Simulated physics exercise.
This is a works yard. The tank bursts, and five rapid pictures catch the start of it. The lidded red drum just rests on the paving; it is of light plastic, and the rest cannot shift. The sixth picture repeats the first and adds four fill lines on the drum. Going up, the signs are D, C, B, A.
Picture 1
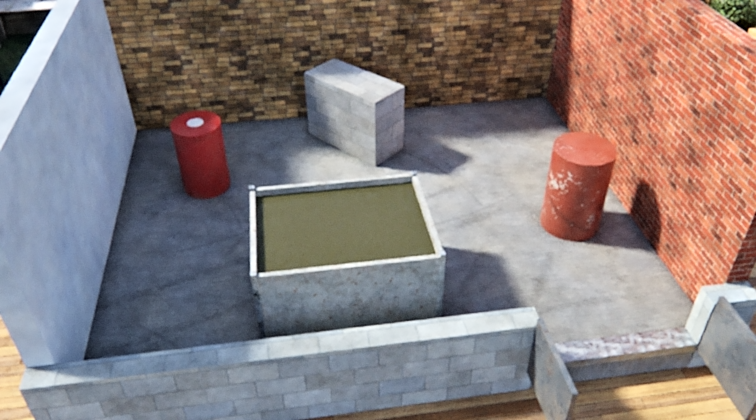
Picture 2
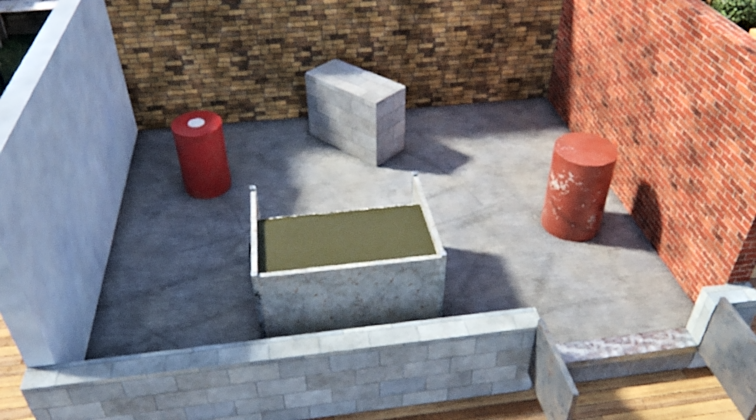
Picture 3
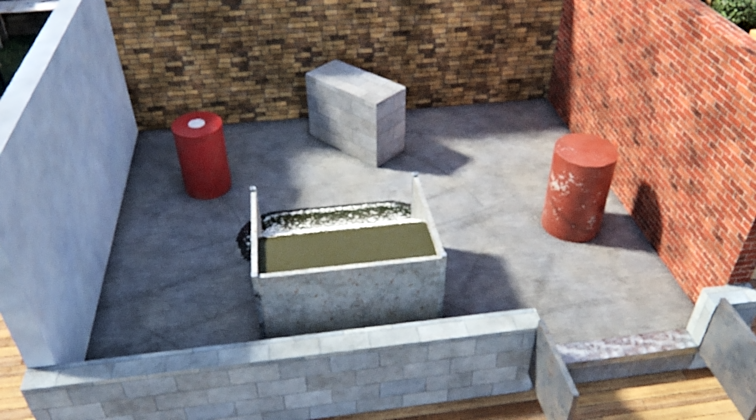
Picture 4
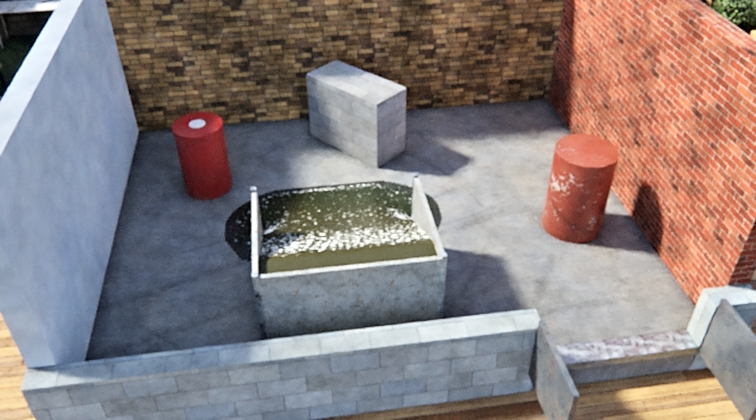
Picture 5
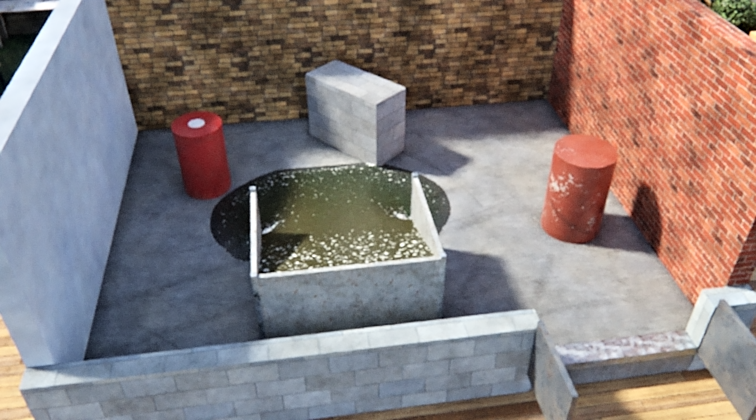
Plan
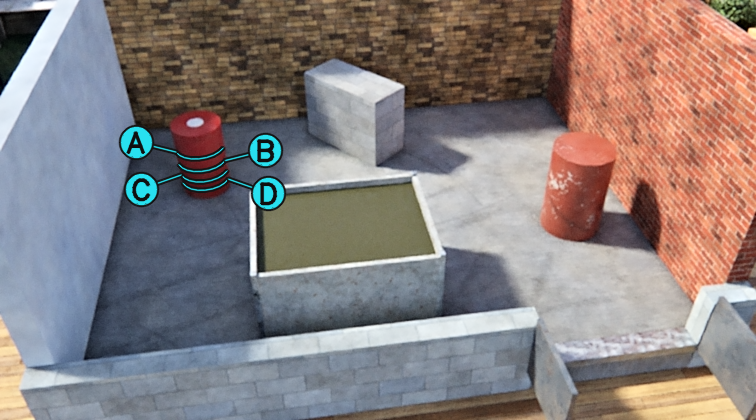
Murky water pouring from the open back of a concrete tank and spreading across a walled yard between two red drums.
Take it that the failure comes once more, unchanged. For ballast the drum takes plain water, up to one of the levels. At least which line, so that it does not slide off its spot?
I would pick level C.
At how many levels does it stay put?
Three of the four.
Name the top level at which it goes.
D it is.
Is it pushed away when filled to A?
No, not at all.
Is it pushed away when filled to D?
Yes, it does.
On the marked copy, A at (198, 158); B at (201, 171); C at (203, 181); D at (205, 190); from the bottom up D, C, B, A.
If A is chosen, it does not move.
If B is chosen, it does not move.
If C is chosen, it shifts by a finger or two and stays.
If D is chosen, it is pushed about its own width away.
